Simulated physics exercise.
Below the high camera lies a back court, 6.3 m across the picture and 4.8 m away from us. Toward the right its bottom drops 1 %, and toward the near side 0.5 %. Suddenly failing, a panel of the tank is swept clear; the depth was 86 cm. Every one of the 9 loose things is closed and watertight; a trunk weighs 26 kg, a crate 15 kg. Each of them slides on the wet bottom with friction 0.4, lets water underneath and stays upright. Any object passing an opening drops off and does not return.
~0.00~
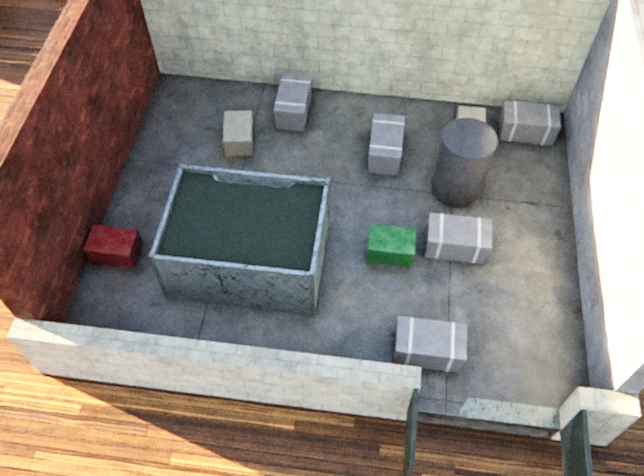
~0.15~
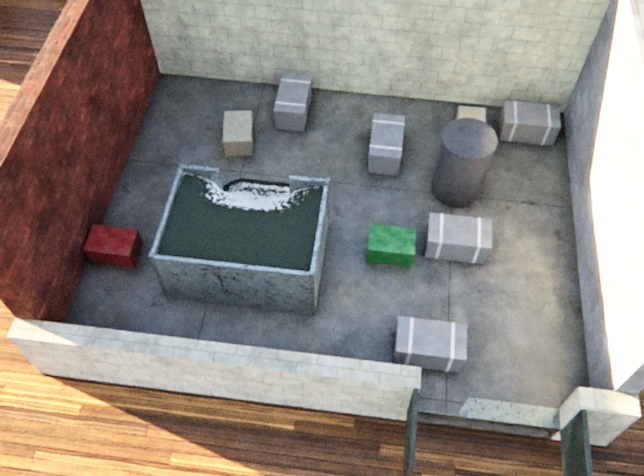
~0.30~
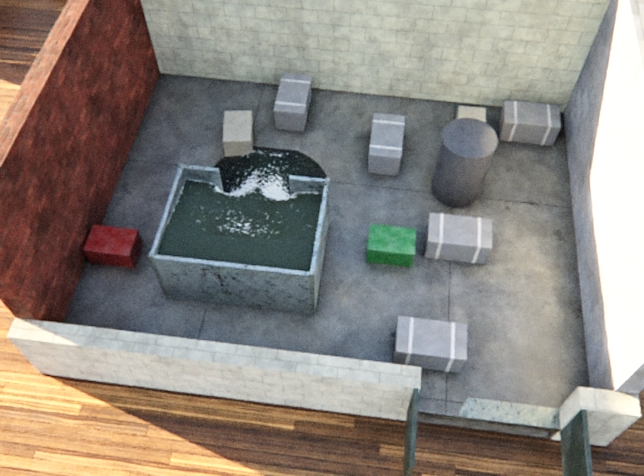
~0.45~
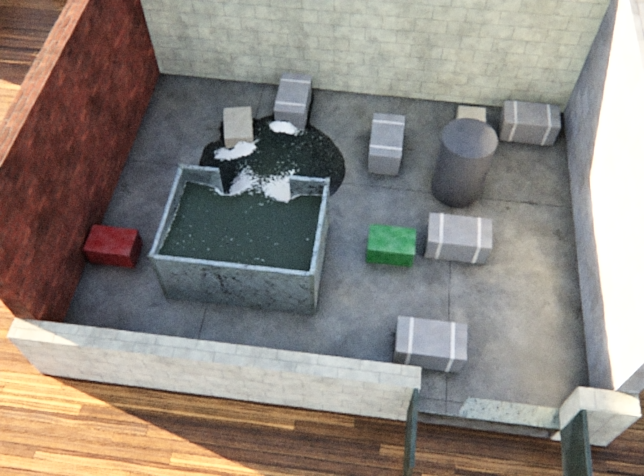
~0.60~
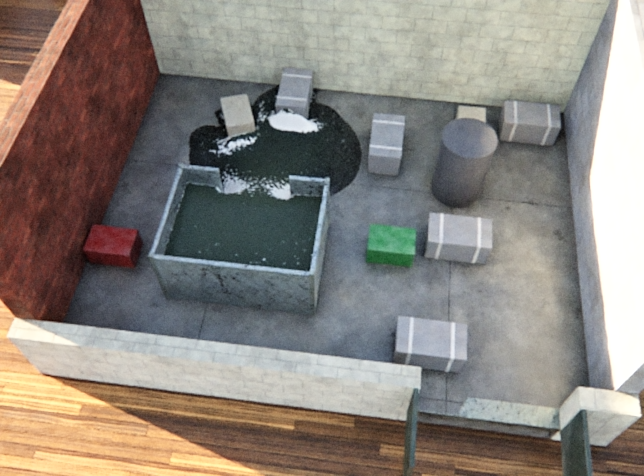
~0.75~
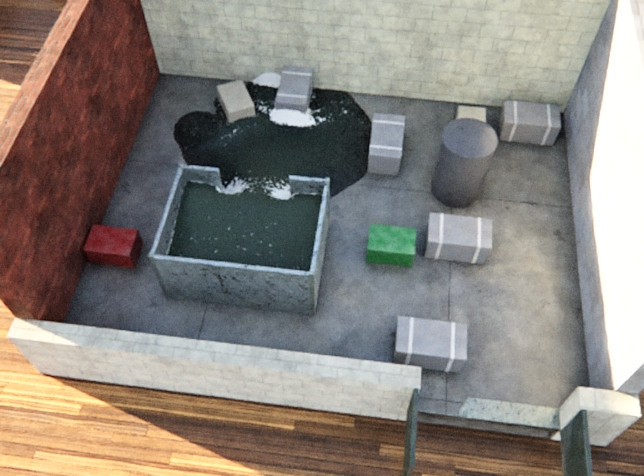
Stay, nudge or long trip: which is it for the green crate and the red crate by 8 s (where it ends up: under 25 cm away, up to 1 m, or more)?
Final distance check: The green crate remains essentially put and the red crate winds up far off.
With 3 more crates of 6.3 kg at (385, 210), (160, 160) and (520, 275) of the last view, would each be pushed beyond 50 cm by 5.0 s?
First within, then beyond, then beyond.
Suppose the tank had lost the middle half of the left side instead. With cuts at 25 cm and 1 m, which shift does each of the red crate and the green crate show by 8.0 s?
Here's how it goes: The red crate winds up well off, and the green crate scarcely moves.
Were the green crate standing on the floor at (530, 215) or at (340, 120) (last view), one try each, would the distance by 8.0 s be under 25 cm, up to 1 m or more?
From the first place it goes well off; from the second it goes well off.
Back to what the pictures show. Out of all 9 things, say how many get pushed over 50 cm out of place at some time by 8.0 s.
6.
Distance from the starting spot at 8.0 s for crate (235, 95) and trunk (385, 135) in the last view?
300 cm and 60 cm, respectively.
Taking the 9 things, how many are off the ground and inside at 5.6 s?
The count is 3.
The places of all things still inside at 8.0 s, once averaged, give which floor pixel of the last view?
Mean position approx. (368, 265).
After 1.6 s the green crate is near (392, 239), 0.0 m from its start, aground; the red crate is near (110, 240), 0.0 m from its start, aground; 0 of 9 are out; 1 afloat.
After 3.6 s the green crate is near (392, 239), 0.0 m from its start, aground; the red crate is near (104, 300), 0.9 m from its start, aground; 0 of 9 are out; 2 afloat.
After 5.6 s the green crate is near (392, 239), 0.0 m from its start, aground; the red crate is near (149, 327), 1.4 m from its start, afloat; 0 of 9 are out; 3 afloat.
After 8.0 s the green crate is near (388, 244), 0.1 m from its start, aground; the red crate is near (157, 330), 1.5 m from its start, aground; 2 of 9 are out; 3 afloat.
